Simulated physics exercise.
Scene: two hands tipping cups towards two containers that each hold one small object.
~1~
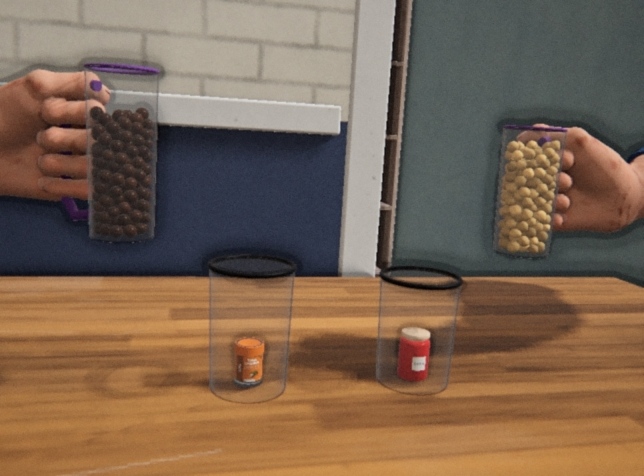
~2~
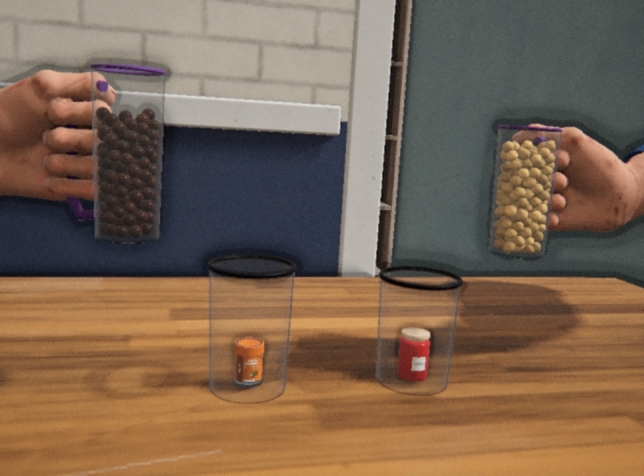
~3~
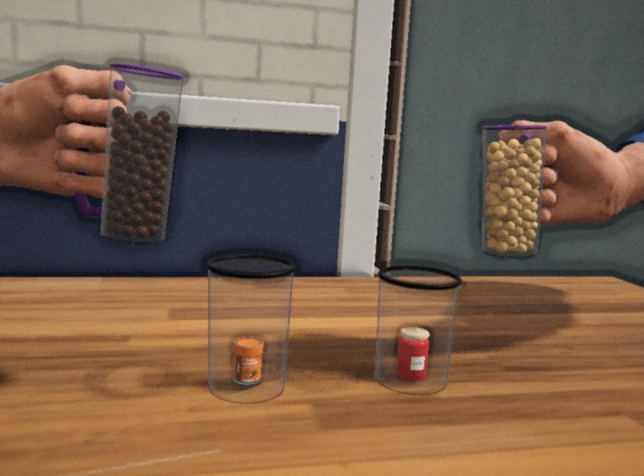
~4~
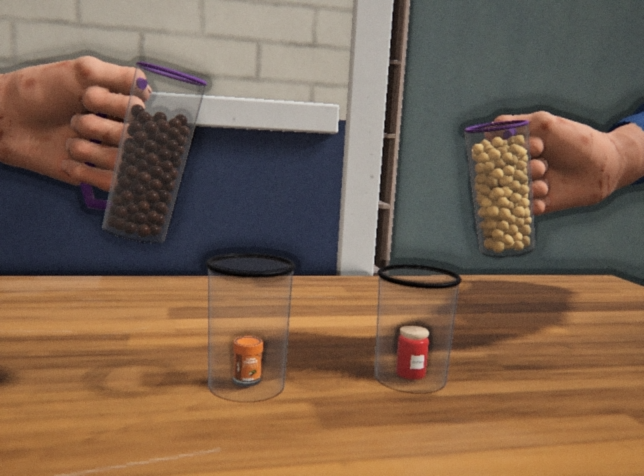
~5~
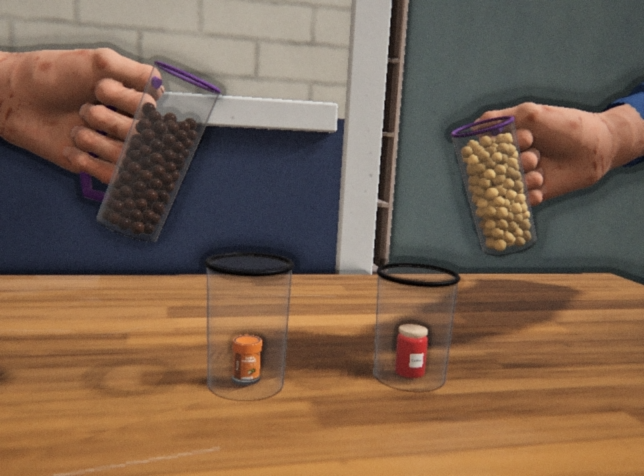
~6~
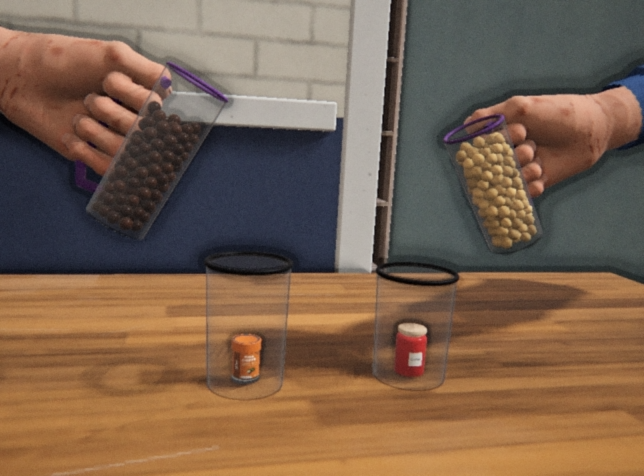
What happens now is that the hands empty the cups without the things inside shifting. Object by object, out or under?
Left: Expect it to be fully submerged. Right: Expect it to be fully submerged.
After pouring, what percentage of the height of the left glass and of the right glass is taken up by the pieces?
Around 55 on the left and around 70 on the right.
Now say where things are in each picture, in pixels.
The first picture shows small tin in the left glass at (249, 362), reaching about a third of the way up; left cup at (122, 155), three quarters full of chocolate balls; small canister in the right glass at (414, 353), reaching about half way up; right cup at (527, 191), nearly full of dried chickpeas.
The second picture shows left cup at (128, 155), upright; right cup at (523, 192), upright.
The third picture shows left cup at (140, 156), tipped 5°; right cup at (512, 191), tipped 5°.
The fourth picture shows left cup at (153, 155), tipped 13°; right cup at (502, 189), tipped 13°.
The fifth picture shows left cup at (157, 154), tipped 21°; right cup at (496, 187), tipped 21°.
The sixth picture shows small tin in the left glass at (246, 359); left cup at (156, 153), tipped 29°; small canister in the right glass at (411, 349); right cup at (495, 186), tipped 29°.
Then, 0.39 s after the last picture, left glass empty, all of its cupful still in the cup; right glass empty, all of its cupful still in the cup.
Then, 0.88 s after the last picture, left glass empty, all of its cupful still in the cup; right glass empty, all of its cupful still in the cup.
Then, 1.41 s after the last picture, left glass a third full, about a third of its cupful still in the cup; right glass a quarter full, about half of its cupful still in the cup.
At rest, left glass half full (surface near (247, 313)), nothing beside it; right glass three quarters full (surface near (415, 302)), nothing beside it; the left thing is covered; the right thing is covered.
